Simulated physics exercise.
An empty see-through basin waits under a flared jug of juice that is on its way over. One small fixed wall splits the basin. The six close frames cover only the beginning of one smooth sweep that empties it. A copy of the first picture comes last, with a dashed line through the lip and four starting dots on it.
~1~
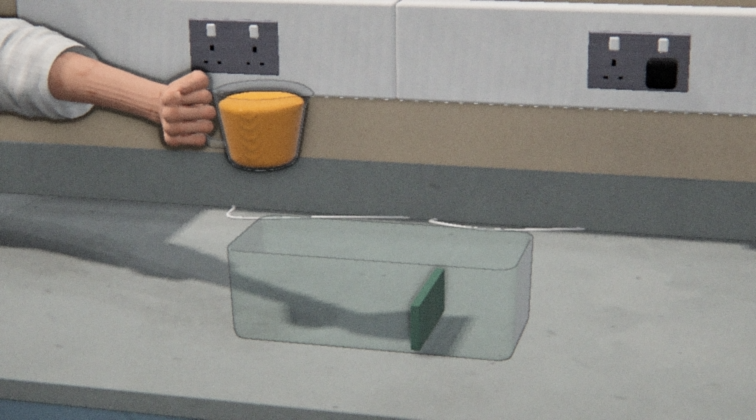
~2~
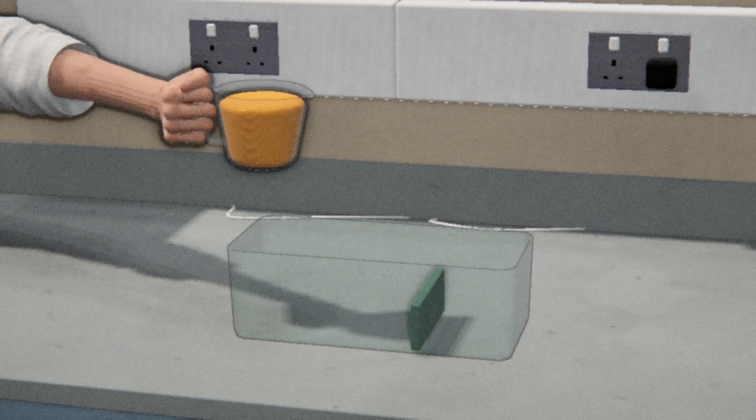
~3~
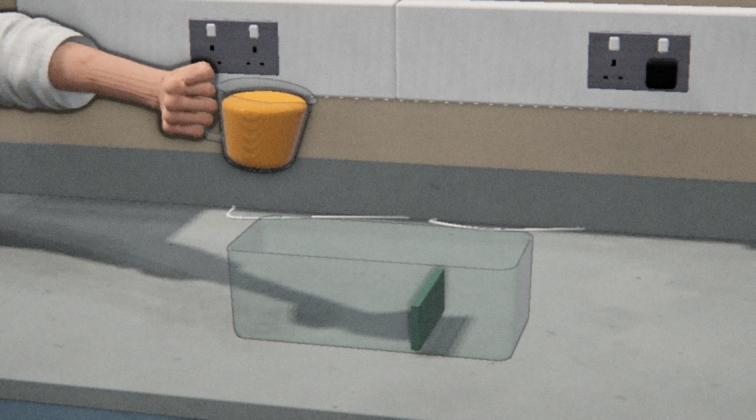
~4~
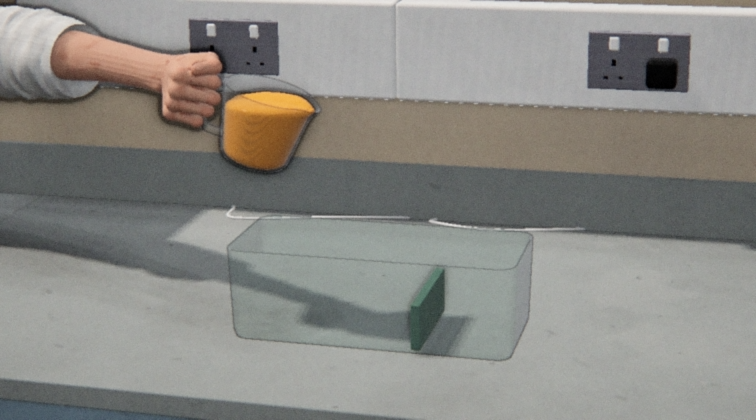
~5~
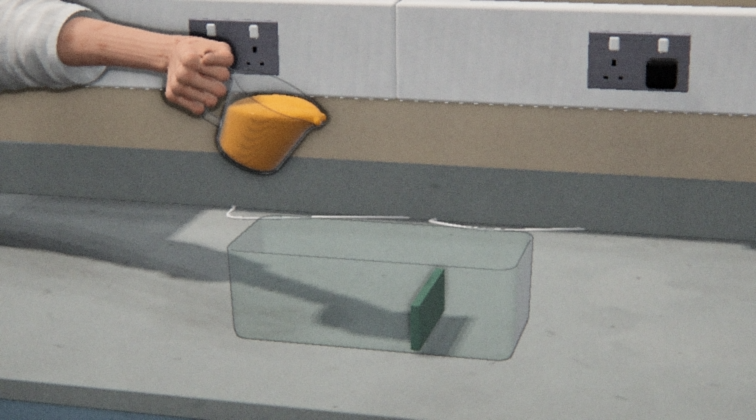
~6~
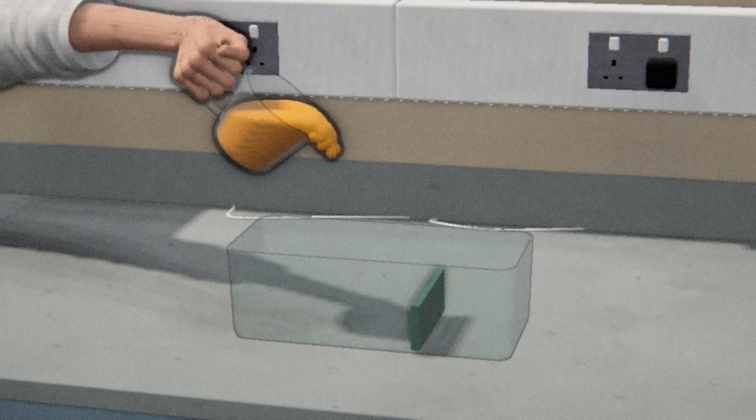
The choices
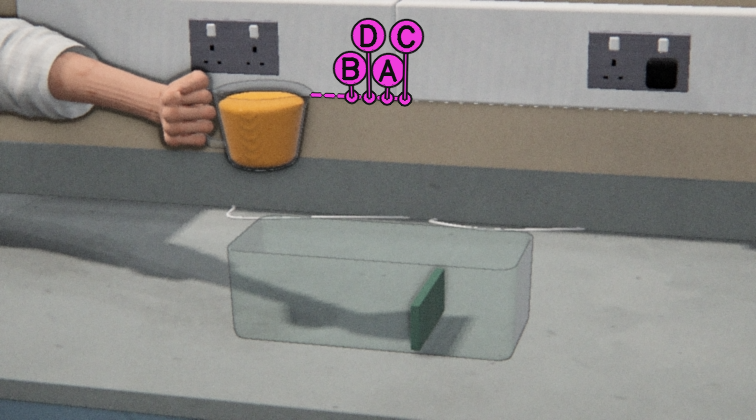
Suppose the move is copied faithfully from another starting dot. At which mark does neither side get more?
A works best here.
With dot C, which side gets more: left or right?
More ends on the right.
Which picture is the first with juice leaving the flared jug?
In picture 5.
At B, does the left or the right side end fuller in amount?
The left side.
On the marked copy, A at (387, 98); B at (351, 96); C at (404, 98); D at (369, 97).
Choosing A, about 50 % ends left of the wall and 49 % right of it.
Choosing B, about 94 % ends left of the wall and 3 % right of it; 3 % is lost outside.
Choosing C, about 23 % ends left of the wall and 76 % right of it.
Choosing D, about 77 % ends left of the wall and 21 % right of it.
